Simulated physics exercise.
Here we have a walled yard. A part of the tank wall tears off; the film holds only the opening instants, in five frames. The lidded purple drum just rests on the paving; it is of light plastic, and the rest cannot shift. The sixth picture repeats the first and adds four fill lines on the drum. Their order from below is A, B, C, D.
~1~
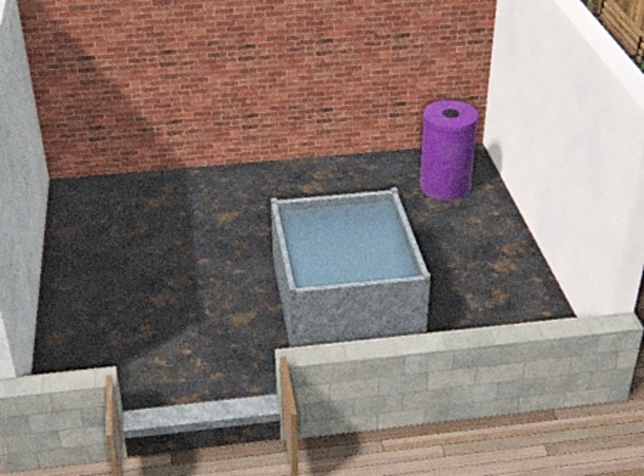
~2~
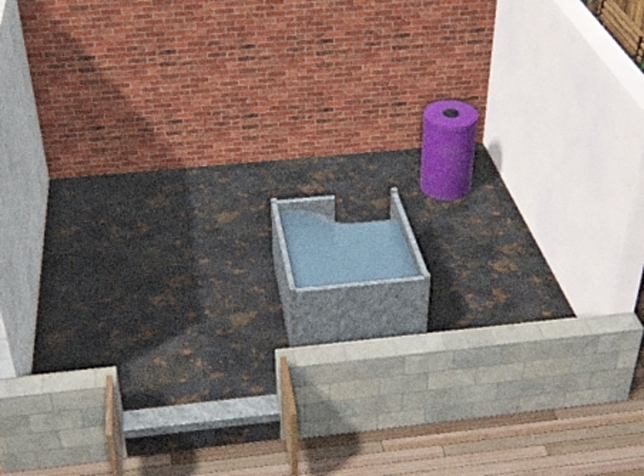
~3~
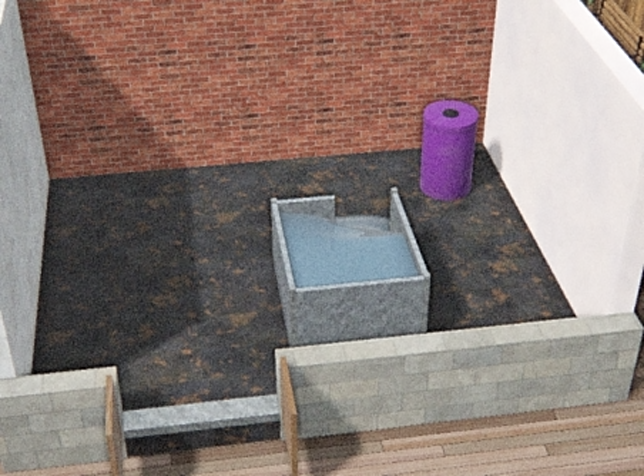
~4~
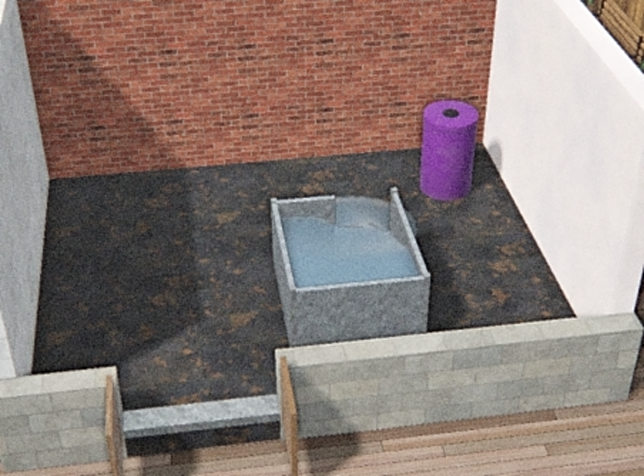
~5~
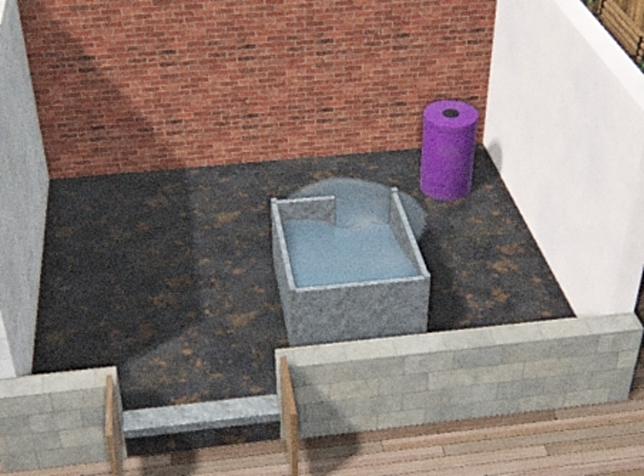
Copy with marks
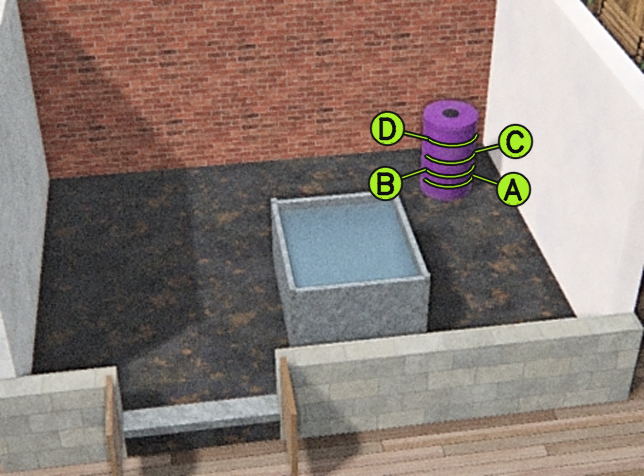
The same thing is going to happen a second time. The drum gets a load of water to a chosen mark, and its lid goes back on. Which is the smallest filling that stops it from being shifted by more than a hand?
A will do.
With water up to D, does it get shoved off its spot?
No, not at all.
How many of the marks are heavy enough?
All of them.
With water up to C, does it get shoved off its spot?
No.
On the marked copy, A at (453, 186); B at (454, 176); C at (455, 163); D at (456, 145); from the bottom up A, B, C, D.
For line A, it shifts by a finger or two and stays.
For line B, it does not move.
For line C, it does not move.
For line D, it does not move.
